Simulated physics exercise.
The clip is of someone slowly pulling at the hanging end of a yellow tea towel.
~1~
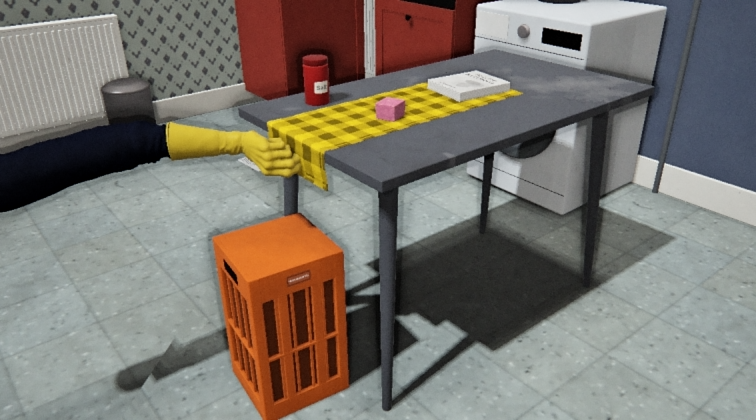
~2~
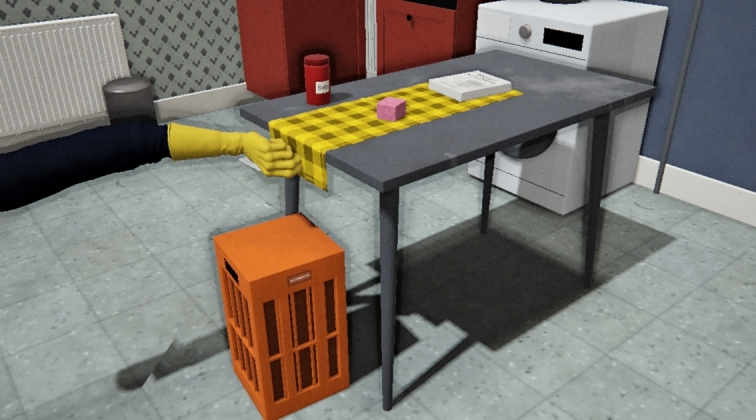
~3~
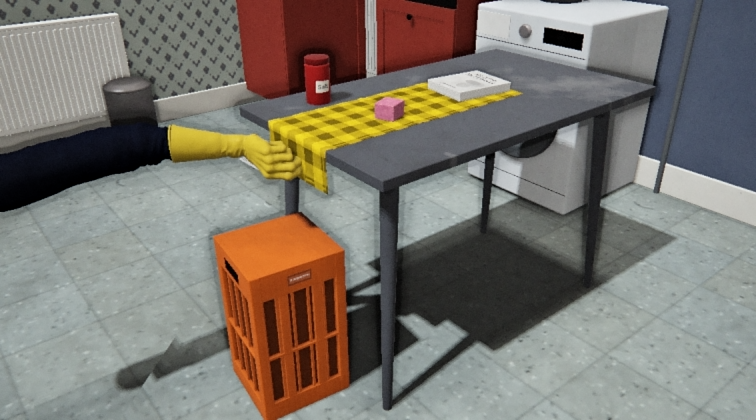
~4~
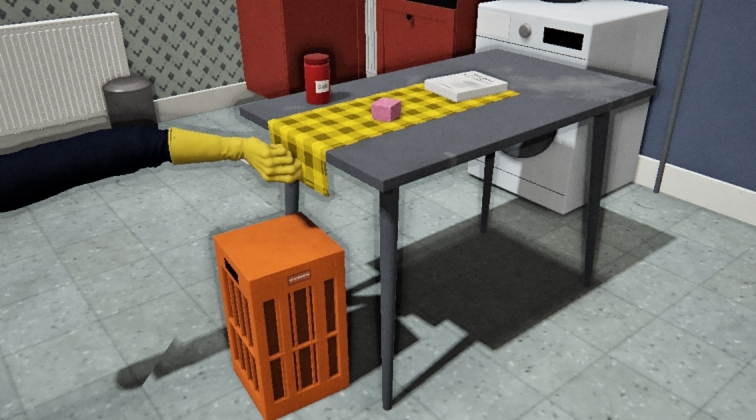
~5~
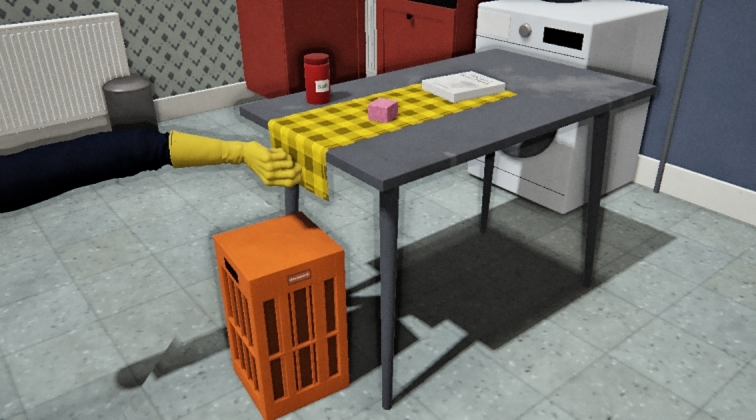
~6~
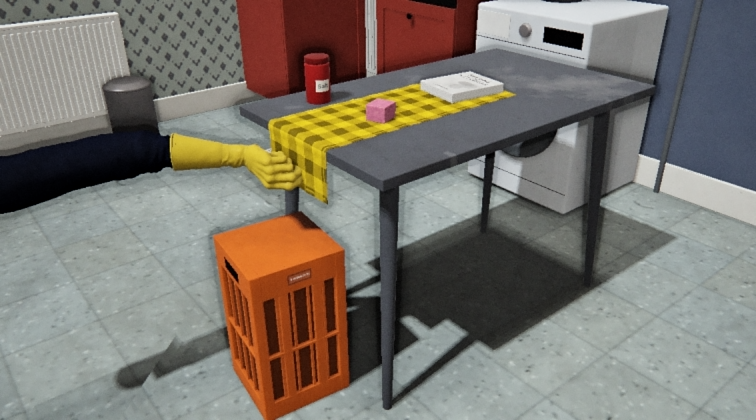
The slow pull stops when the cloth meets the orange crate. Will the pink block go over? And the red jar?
The pink block keeps clear of the edge, the red jar stays on the table.
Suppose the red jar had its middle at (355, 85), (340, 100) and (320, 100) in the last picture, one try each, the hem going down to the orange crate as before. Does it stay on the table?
First, it is safe; second, it comes down; third, it falls off.
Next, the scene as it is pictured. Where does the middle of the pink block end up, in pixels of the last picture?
Close to (338, 122).
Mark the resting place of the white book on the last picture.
Its middle is at (427, 95).
Then, 0.24 s past the final frame, hem going down; block moved a little; jar still.
Then, 0.64 s past the final frame, hem going down; block carried along near (351, 119); jar still.
Then, 1.06 s past the final frame, hem on the crate; block carried along near (338, 122); jar still.
When it is over, hem on the crate; block carried along near (338, 122); jar still. The pink block stays on the table and the red jar remains up there.
